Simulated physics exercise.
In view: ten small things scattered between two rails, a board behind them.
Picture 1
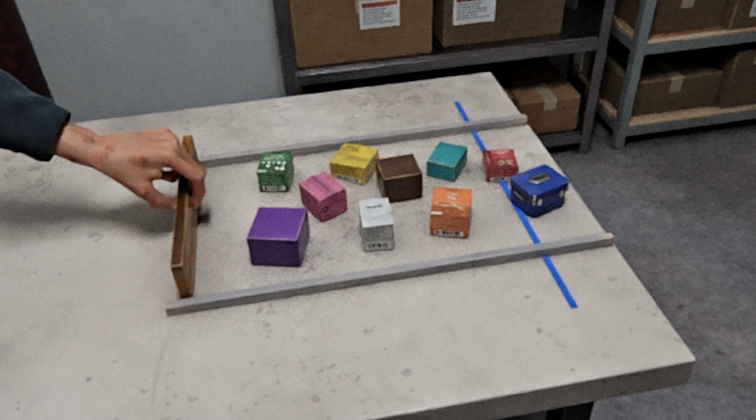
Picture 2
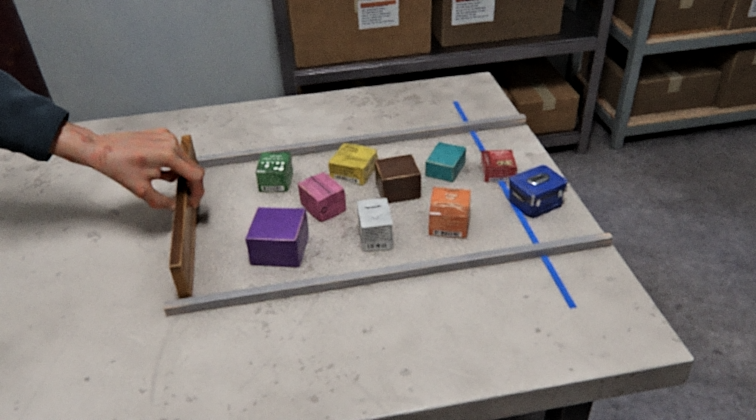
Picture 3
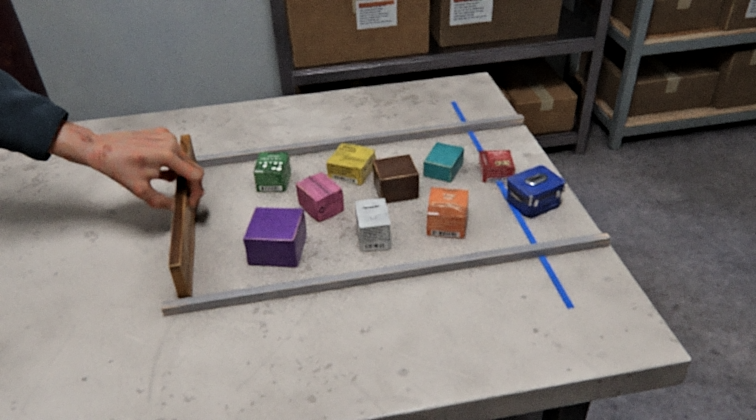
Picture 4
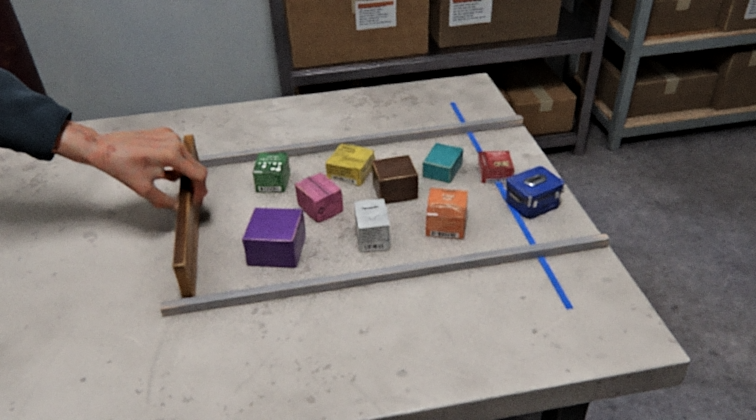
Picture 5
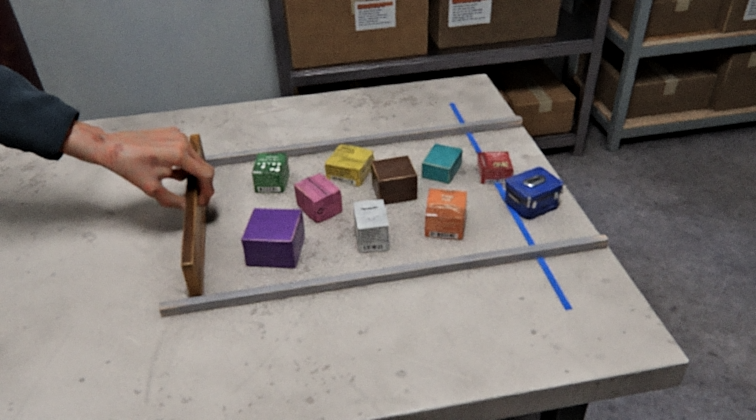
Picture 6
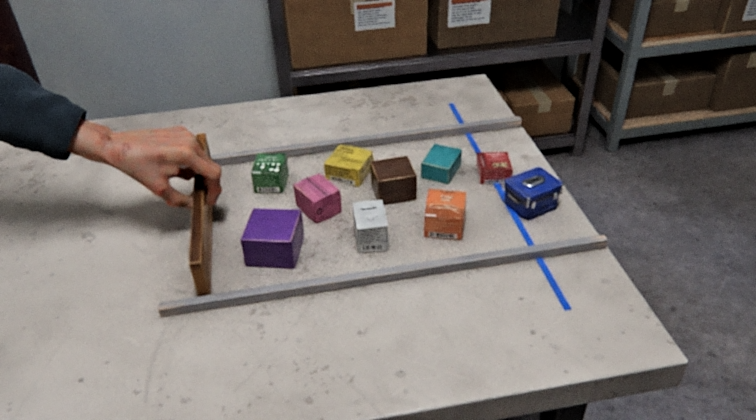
A hand held a wooden board upright behind ten small colored boxes scattered between two rails on a table, then slid it a little to the right toward them while the boxes stayed put.
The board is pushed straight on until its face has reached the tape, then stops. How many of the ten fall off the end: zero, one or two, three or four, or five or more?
Here the number that fall off is three or four.
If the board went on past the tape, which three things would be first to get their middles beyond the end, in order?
The order is the blue case, the orange box, the turquoise block.
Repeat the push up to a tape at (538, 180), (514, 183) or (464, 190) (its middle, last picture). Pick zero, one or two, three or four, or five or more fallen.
Taking them in turn, five or more; more than four; one to two.
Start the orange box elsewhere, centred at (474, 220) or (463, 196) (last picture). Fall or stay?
In turn it goes over; goes over.
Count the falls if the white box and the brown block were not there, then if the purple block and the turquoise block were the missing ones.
The counts: 1 and 2.
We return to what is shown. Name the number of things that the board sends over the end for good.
Exactly 3.
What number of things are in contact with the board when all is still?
That makes 3.
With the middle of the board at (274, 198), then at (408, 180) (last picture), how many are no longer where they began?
2 and 10.
A little later, none off yet; blue case at rest near (532, 193); red box at rest near (494, 167); turquoise block at rest near (441, 163).
Next, none off yet; blue case at rest near (532, 193); red box at rest near (494, 167); turquoise block shifted a little near (459, 158).
Later still, one off so far; blue case on its side near (603, 229); red box shifted about its own width near (535, 170); turquoise block shifted well along near (519, 150).
When it is over, the number that fall off is three or four; down, orange box, turquoise block and blue case.
